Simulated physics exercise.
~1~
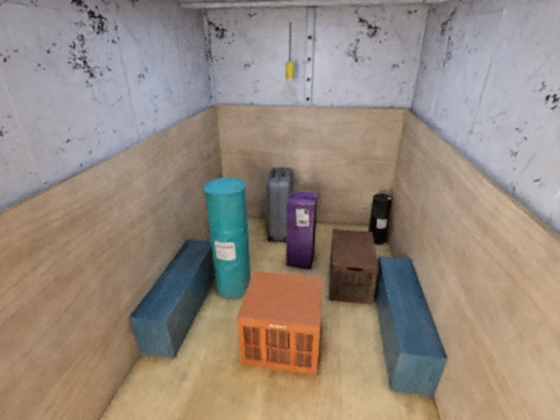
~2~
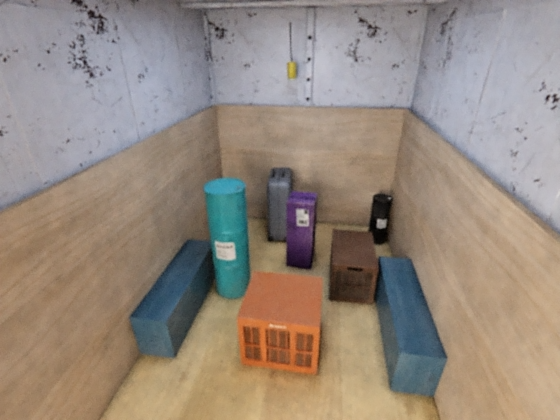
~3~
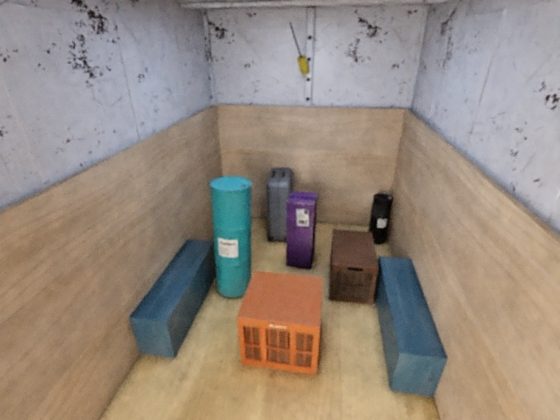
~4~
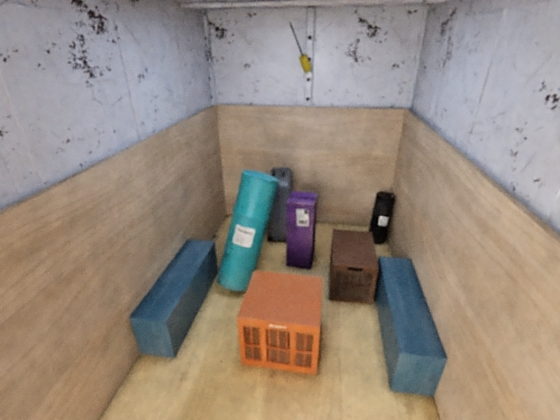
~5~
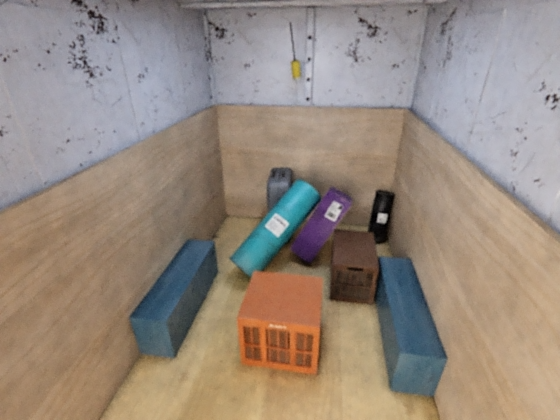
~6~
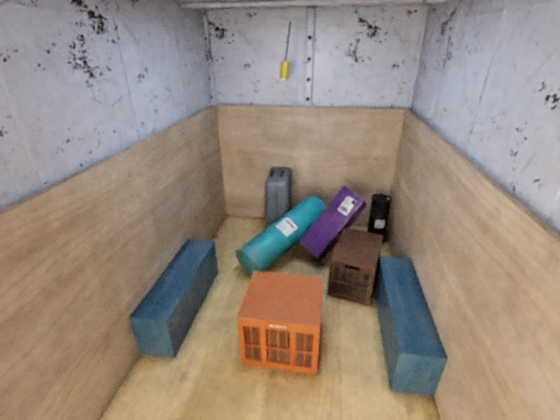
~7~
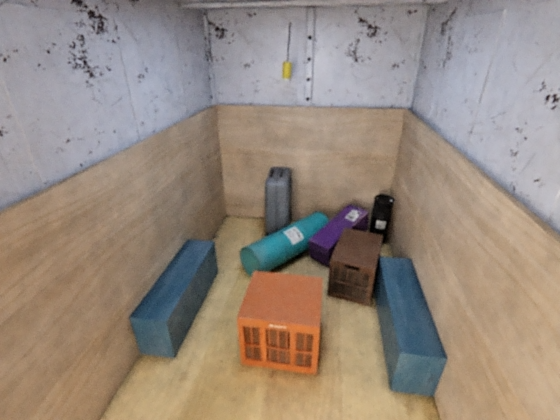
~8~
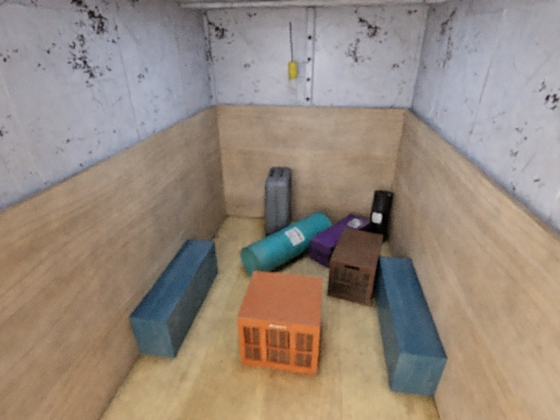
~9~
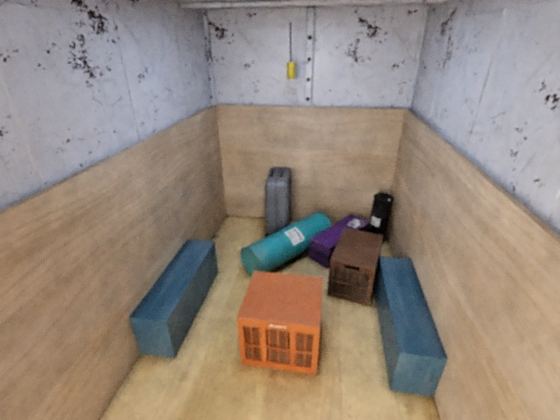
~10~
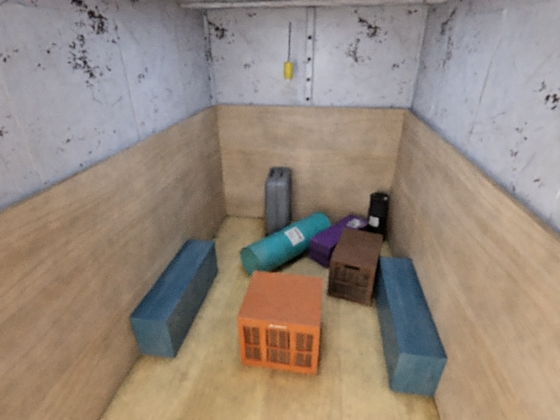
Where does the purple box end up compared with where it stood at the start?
It ends up away from its starting spot, lying on its side further to the right, between the turquoise drum and the brown chest.
